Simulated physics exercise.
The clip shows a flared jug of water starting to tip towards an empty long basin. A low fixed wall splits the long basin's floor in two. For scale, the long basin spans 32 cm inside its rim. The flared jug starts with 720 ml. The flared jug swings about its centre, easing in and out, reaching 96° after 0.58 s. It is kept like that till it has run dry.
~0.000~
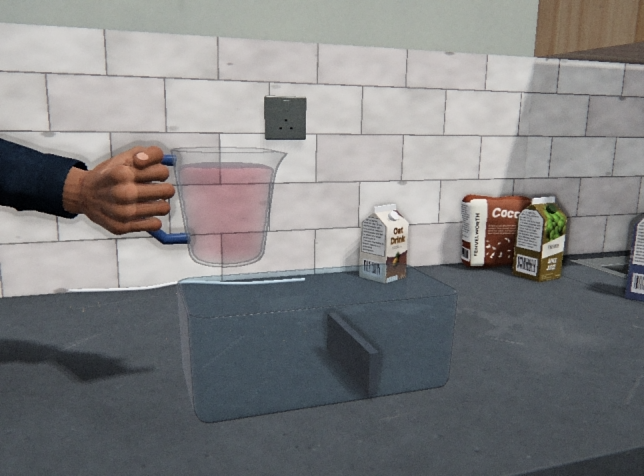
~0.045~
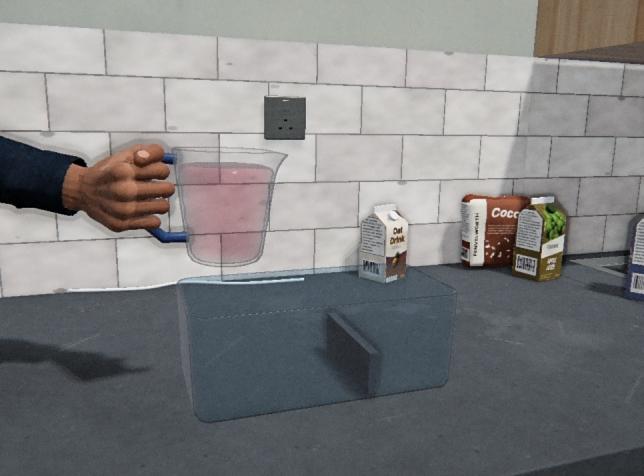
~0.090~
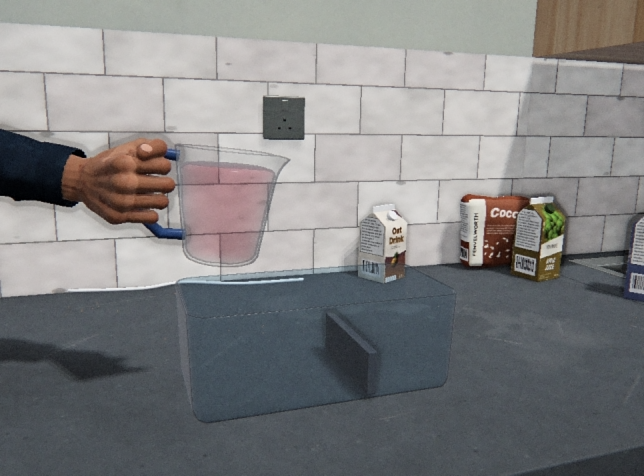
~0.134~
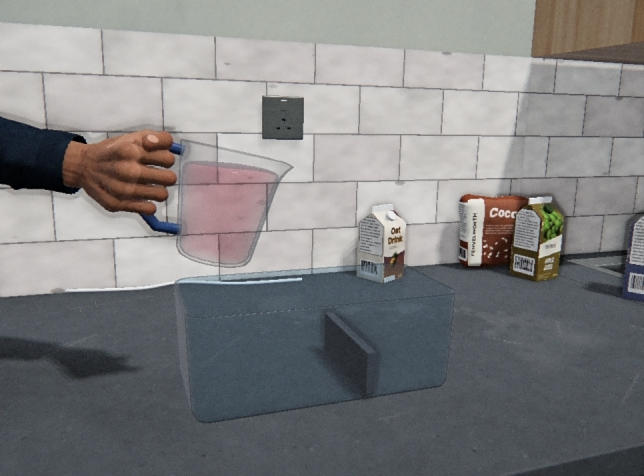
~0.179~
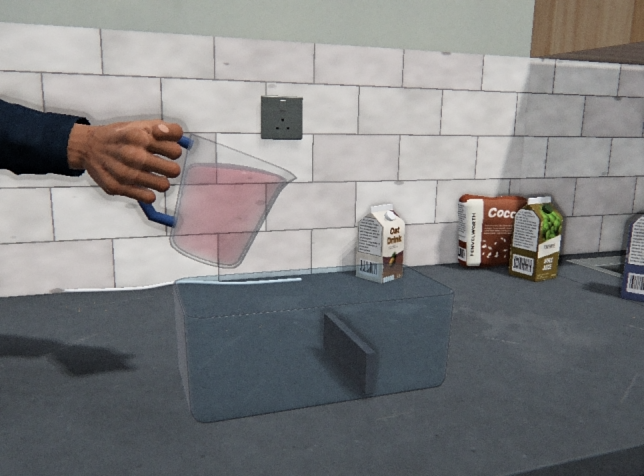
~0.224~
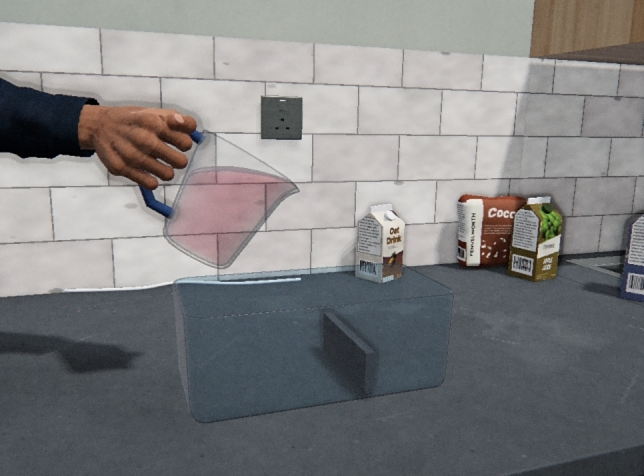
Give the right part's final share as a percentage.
The far part has some 9 per cent.
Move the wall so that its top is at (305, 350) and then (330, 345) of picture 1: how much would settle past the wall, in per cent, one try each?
In turn about 95 and 70 per cent.
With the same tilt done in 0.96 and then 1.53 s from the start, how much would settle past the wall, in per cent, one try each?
In turn about 15 and 25 per cent.
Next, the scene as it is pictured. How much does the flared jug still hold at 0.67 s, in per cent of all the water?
About 18 per cent.
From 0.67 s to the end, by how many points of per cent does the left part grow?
About 26 per cent.
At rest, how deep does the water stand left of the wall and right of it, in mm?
Left about 22 mm, right about 4 mm.
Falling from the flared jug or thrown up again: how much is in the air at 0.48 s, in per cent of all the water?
Near 20 in a hundred.
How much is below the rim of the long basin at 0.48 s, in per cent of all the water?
Near 24 in a hundred.
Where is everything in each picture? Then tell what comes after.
It leans 0°; its right rim is at (287, 152); the water meets the walls at (177, 167) and (272, 166); the long basin's rim runs from (183, 299) to (431, 278); the wall's top is at (351, 332), in the first picture.
It leans 1°; its right rim is at (287, 153); the water meets the walls at (177, 166) and (272, 167), in the second picture.
It leans 6°; its right rim is at (290, 158); the water meets the walls at (179, 164) and (274, 169), in the third picture.
It leans 12°; its right rim is at (293, 166); the water meets the walls at (182, 164) and (277, 171), in the fourth picture.
It leans 21°; its right rim is at (296, 177); the water meets the walls at (186, 167) and (284, 175), in the fifth picture.
It leans 31°; its right rim is at (299, 190); the water meets the walls at (184, 182) and (295, 182), in the sixth picture.
After 0.48 s the tilt is 89° and 56 per cent is still to pour, 18 is left of the wall and 5 right of it.
After 0.67 s the tilt is 96° and 18 per cent is still to pour, 63 is left of the wall and 8 right of it.
After 0.87 s the tilt is 96° and 4 per cent is still to pour, 84 is left of the wall and 8 right of it.
After 1.08 s the tilt is 96° and 0 per cent is still to pour, 89 is left of the wall and 9 right of it.
In the end 90 per cent lies left of the wall, 9 right of it and 1 outside.
